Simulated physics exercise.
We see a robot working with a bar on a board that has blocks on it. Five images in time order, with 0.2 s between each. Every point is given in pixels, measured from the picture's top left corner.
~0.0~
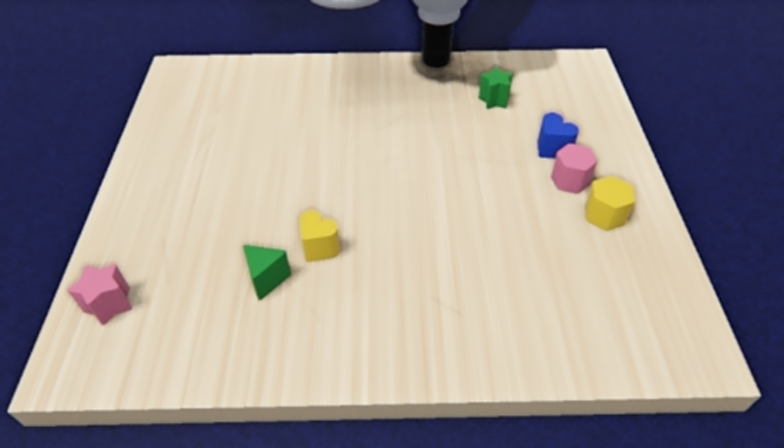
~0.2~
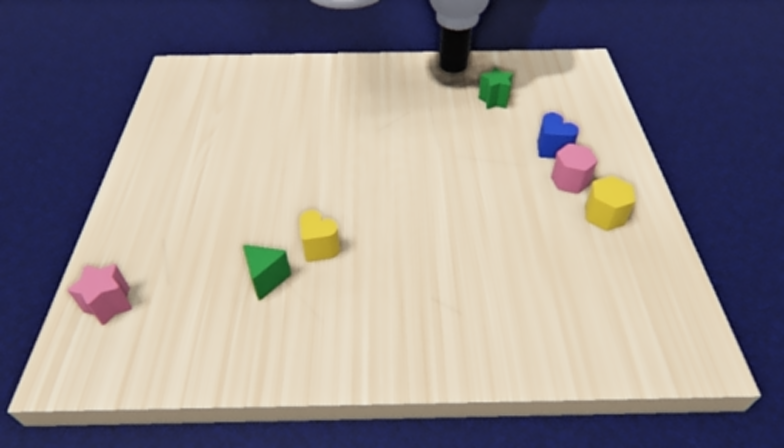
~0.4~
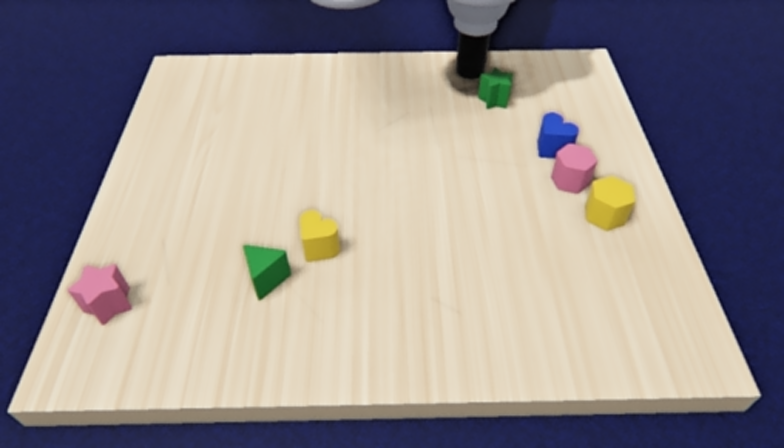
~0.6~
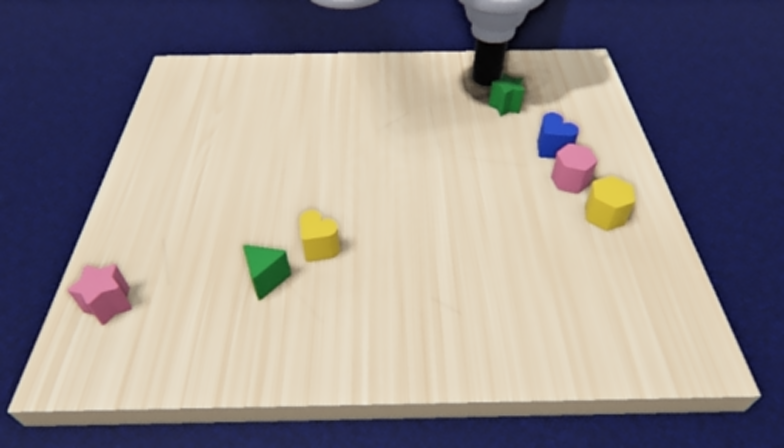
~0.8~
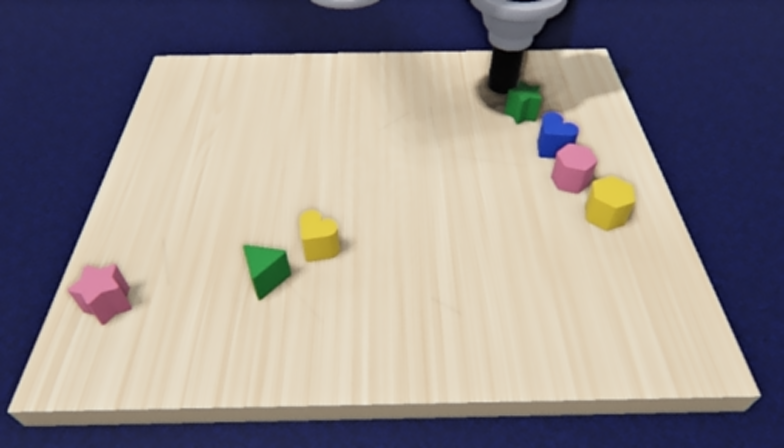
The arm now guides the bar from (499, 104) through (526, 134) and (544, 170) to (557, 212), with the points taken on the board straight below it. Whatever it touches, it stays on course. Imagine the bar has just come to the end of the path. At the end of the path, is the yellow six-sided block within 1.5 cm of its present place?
Final answer: Yes.
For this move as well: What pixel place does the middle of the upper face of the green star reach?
Its top middle is near (563, 112).
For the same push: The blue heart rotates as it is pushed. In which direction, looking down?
The answer is clockwise.
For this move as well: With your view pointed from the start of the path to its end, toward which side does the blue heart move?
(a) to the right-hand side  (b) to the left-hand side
b (to the left-hand side)
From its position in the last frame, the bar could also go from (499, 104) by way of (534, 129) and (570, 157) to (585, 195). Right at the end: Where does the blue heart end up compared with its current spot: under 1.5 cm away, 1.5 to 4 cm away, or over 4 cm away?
It travels more than 4 cm.
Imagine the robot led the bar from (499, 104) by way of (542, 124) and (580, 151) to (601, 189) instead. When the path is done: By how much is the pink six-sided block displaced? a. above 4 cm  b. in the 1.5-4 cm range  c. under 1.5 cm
Answer: B.
The first path, step by step. One third of the way, bar (531, 118); green star (561, 111), turned 40° anticlockwise; blue heart (578, 135), turned 25° clockwise; pink six-sided block (579, 159).
Two thirds of the way, bar (548, 153); green star (563, 112), turned 65° anticlockwise; blue heart (584, 137), turned 20° clockwise; pink six-sided block (582, 161).
At the end, bar (562, 195); green star (563, 112), turned 65° anticlockwise; blue heart (584, 137), turned 20° clockwise; pink six-sided block (596, 173), turned 50° anticlockwise; yellow six-sided block (625, 198).
